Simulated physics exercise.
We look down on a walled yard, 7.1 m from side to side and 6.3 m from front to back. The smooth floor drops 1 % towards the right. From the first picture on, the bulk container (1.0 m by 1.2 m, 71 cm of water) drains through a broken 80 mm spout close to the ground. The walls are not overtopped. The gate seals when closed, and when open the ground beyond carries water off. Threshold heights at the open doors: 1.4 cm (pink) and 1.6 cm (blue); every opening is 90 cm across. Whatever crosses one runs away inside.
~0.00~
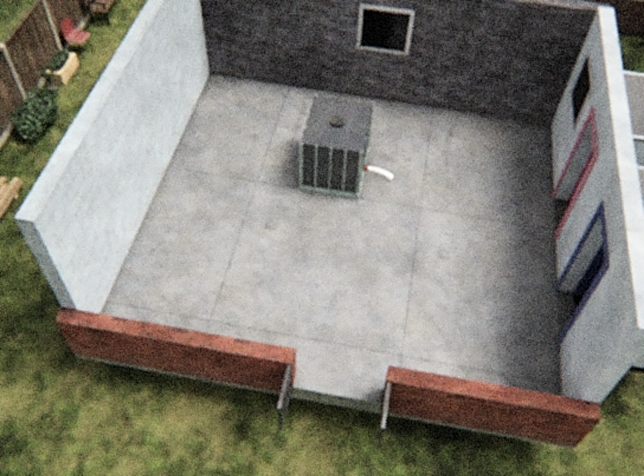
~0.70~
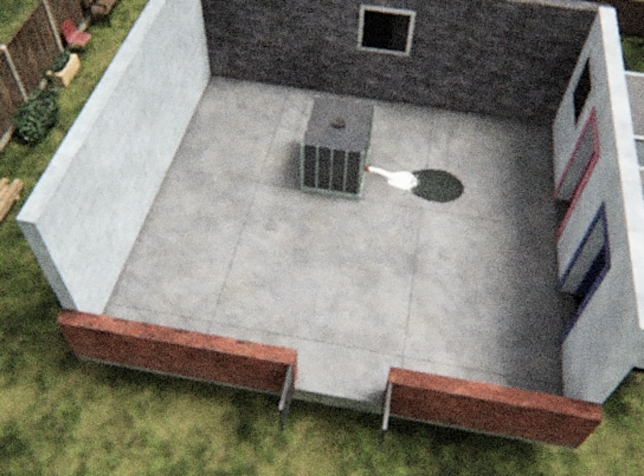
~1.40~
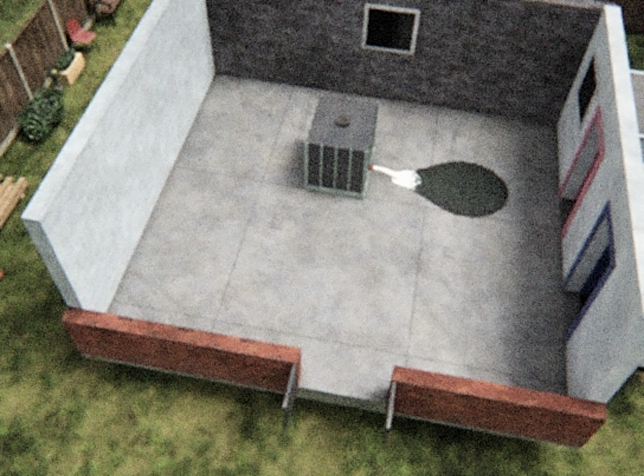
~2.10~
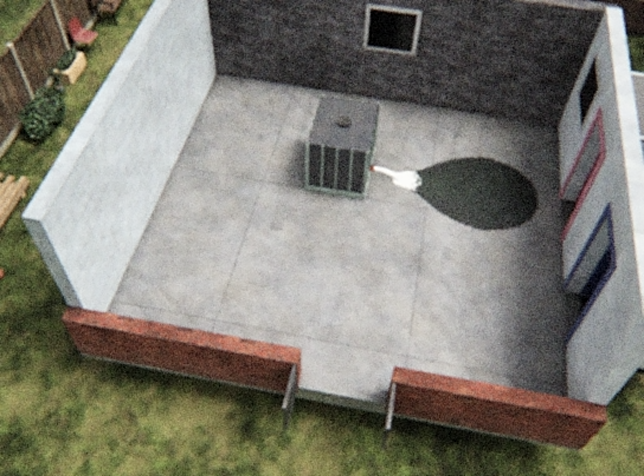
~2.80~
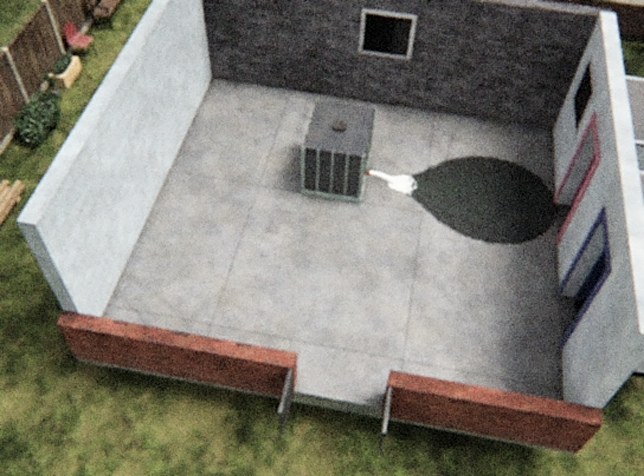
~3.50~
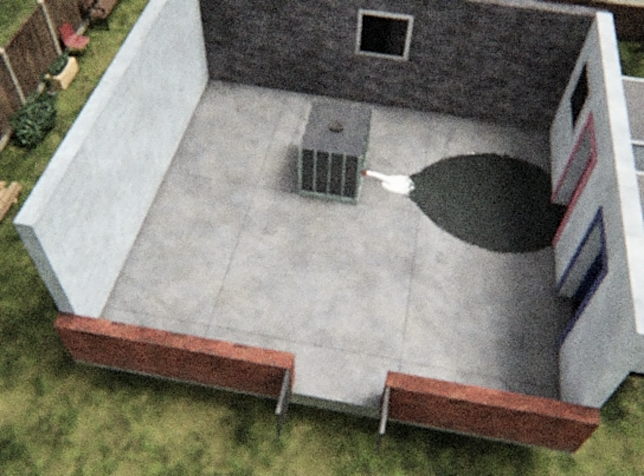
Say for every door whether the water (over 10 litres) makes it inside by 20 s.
The water let in: At the pink door it exceeds the limit; at the blue door it stays under the limit.
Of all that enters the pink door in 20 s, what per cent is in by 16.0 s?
About 70 per cent.
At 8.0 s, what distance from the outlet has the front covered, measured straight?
About 4.4 m.
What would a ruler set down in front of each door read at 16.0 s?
Depths in cm: Pink 3.0, blue 1.5.
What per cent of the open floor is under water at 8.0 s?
About 15 per cent.
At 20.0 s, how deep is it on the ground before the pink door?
About 3.0 cm.
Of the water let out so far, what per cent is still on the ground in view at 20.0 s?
About 86 per cent.
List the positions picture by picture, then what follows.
In the first picture, the jet has just started at (378, 171); the ground is still dry.
The second picture shows from the spout at (379, 172) the water has spread over 0.7 m2; its tip is at (460, 185), and it is 1.2 cm deep on average.
The third picture shows the jet leaves at (383, 170); the sheet reaches (504, 187), 2.5 m away, and wets 1.7 m2.
The fourth picture shows from the spout at (384, 171) the water has spread over 2.7 m2; its tip is at (534, 196), and it is 0.9 cm deep on average.
The fifth picture shows the jet leaves at (380, 175); the sheet reaches (553, 201), 3.5 m away, and wets 3.7 m2.
The sixth picture shows from the spout at (377, 176) the water has spread over 4.5 m2; its tip is at (552, 178), and it is 0.9 cm deep on average.
After 5.0 s water covers 10 % of the floor and is deepest (3 cm) near (392, 185); pink door 2.6 cm at the sill, 1 L in, blue door not reached.
After 8.0 s water covers 15 % of the floor and is deepest (3 cm) near (392, 185); pink door 2.7 cm at the sill, 7 L in, blue door 0.89 cm at the sill, 0 L in.
After 12.0 s water covers 20 % of the floor and is deepest (3 cm) near (392, 185); pink door 2.7 cm at the sill, 15 L in, blue door 1.5 cm at the sill, 0 L in.
After 16.0 s water covers 25 % of the floor and is deepest (3 cm) near (392, 185); pink door 2.8 cm at the sill, 24 L in, blue door 1.7 cm at the sill, 0 L in.
After 20.0 s water covers 30 % of the floor and is deepest (3 cm) near (549, 196); pink door 2.8 cm at the sill, 34 L in, blue door 1.9 cm at the sill, 0 L in.
